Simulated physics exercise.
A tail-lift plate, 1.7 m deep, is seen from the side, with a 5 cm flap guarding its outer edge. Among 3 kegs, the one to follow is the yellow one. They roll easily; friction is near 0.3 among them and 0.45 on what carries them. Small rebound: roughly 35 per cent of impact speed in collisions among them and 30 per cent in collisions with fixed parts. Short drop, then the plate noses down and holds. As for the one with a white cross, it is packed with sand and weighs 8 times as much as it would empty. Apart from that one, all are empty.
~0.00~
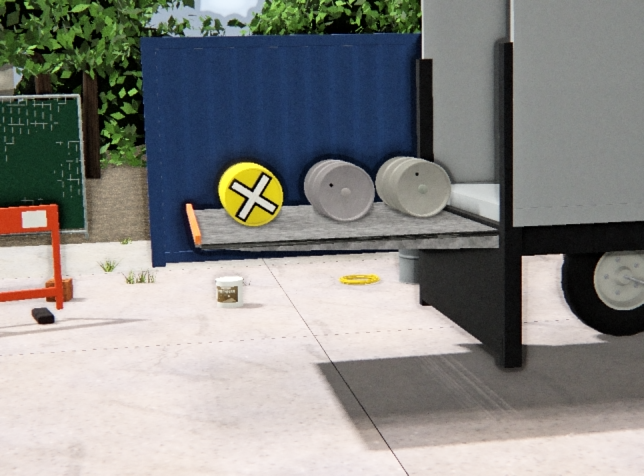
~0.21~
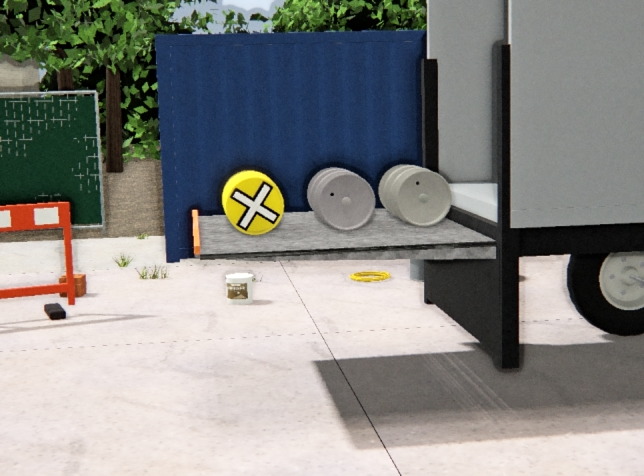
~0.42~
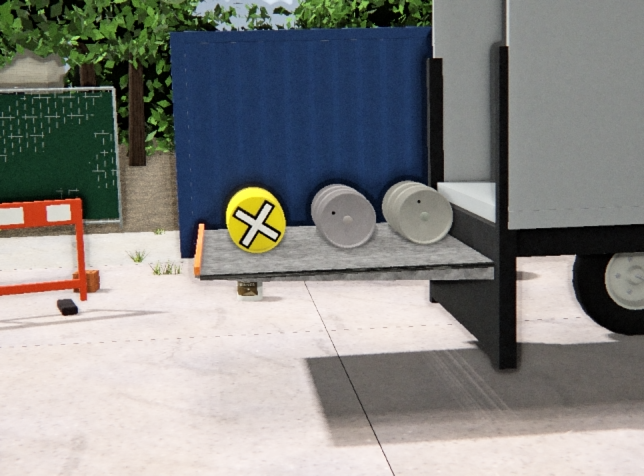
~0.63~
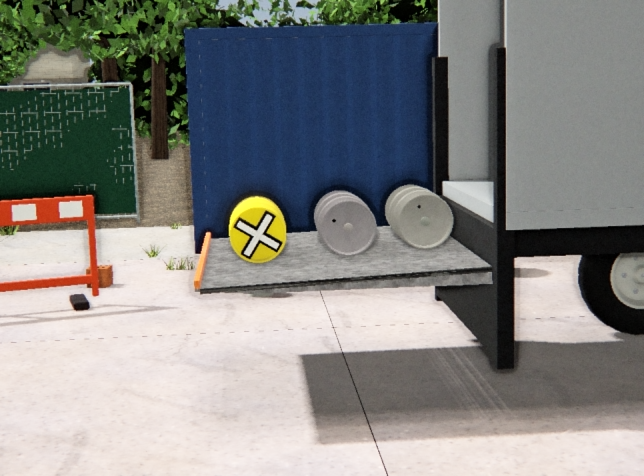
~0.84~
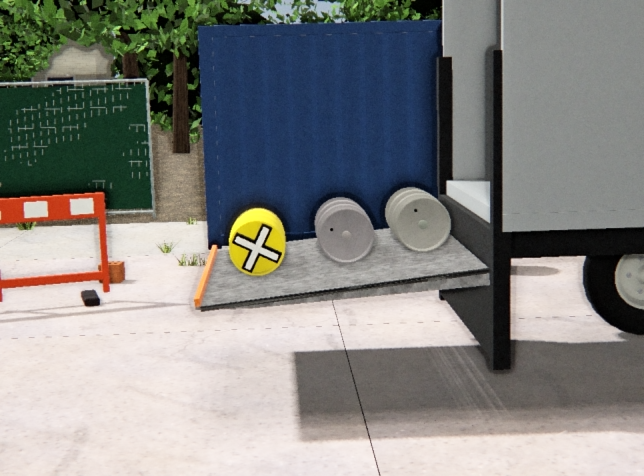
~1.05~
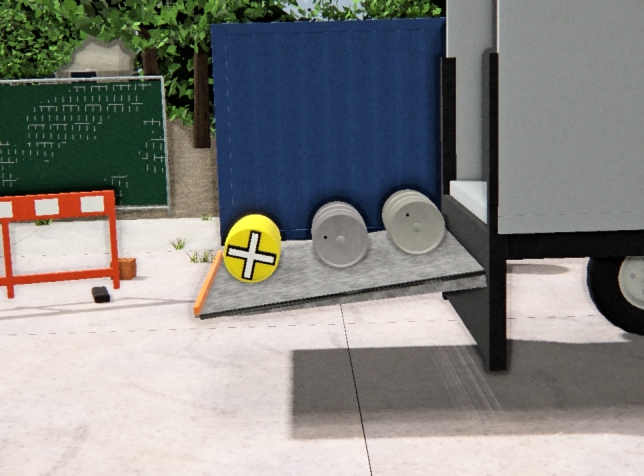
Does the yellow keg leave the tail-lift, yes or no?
No.
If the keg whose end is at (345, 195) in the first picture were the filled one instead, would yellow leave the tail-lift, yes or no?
In that case yellow yes.
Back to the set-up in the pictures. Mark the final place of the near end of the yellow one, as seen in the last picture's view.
It ends up close to (224, 259).
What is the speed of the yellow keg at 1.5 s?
The speed is close to 0.4 m/s.
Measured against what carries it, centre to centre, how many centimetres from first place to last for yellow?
For yellow, around 20.
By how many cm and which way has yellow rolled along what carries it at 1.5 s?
Shift of yellow: 25, leftward.
By 1.5 s, yellow is on the plate, 10 cm from the stop, rolling left; 0 of 3 are off.
By 1.9 s, yellow is on the plate, 15 cm from the stop, rolling right; 0 of 3 are off.
By 2.4 s, yellow is on the plate, 10 cm from the stop; 0 of 3 are off.
Finally (2.9 s), yellow is on the plate, 10 cm from the stop; 0 of 3 are off.
